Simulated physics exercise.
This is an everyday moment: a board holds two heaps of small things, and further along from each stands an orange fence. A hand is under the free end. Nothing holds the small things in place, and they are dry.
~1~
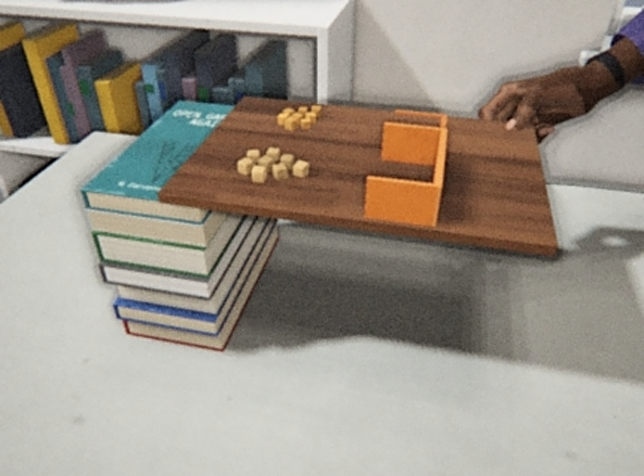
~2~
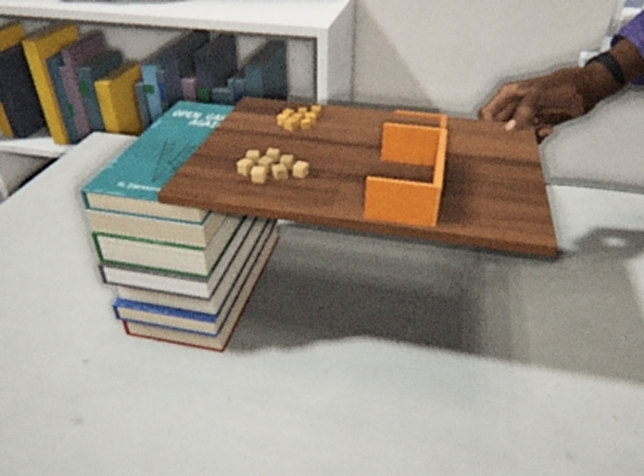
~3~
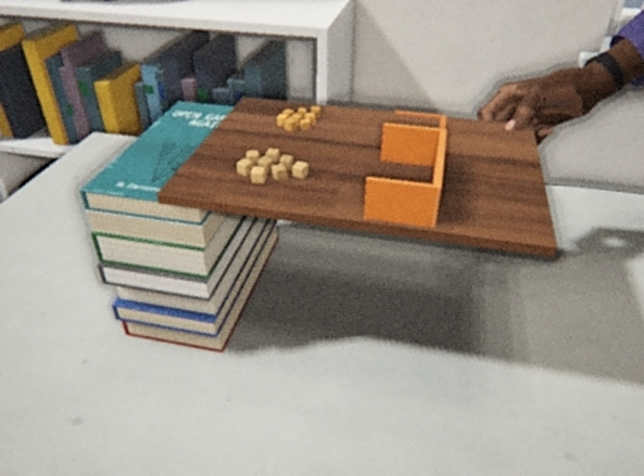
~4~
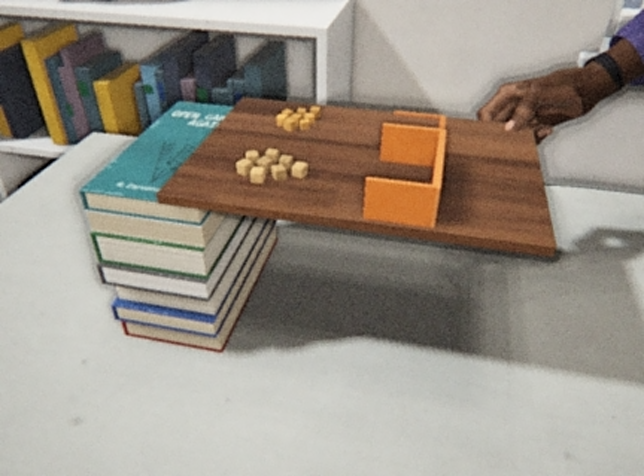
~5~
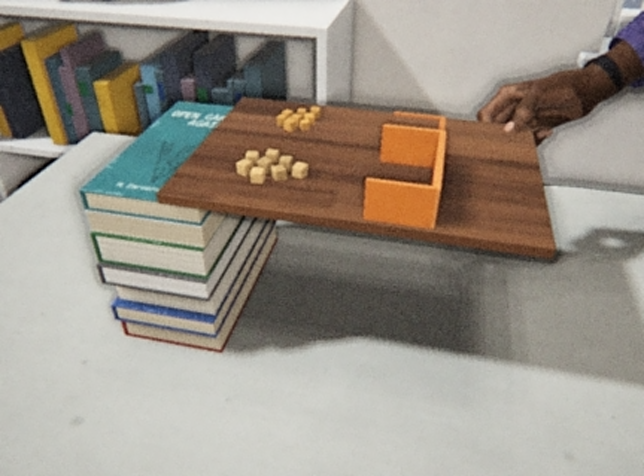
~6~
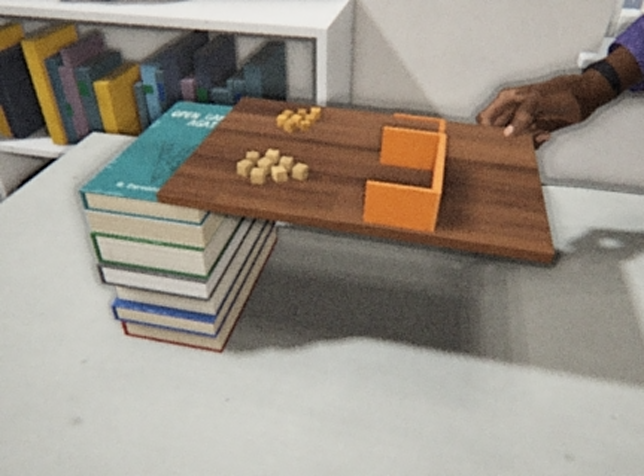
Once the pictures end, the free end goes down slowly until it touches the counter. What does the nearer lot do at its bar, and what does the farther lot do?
Look, the nearer lot gets no further than its strip, and the farther lot crosses its strip.
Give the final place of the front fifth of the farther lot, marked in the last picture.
Close to (564, 312), I reckon.
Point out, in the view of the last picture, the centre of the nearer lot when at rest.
Once everything settles, its middle is near (374, 289) in the last picture.
Then, 0.42 s past the last view, board sloping at 12°; nearer lot where it was; farther lot where it was.
Then, 0.96 s past the last view, board sloping at 27°; nearer lot where it was; farther lot where it was.
Then, 1.54 s past the last view, board sloping at 41°; nearer lot has reached its bar; farther lot all past its bar.
Finally, board resting at 41°; nearer lot gathered behind its bar; farther lot all past its bar.
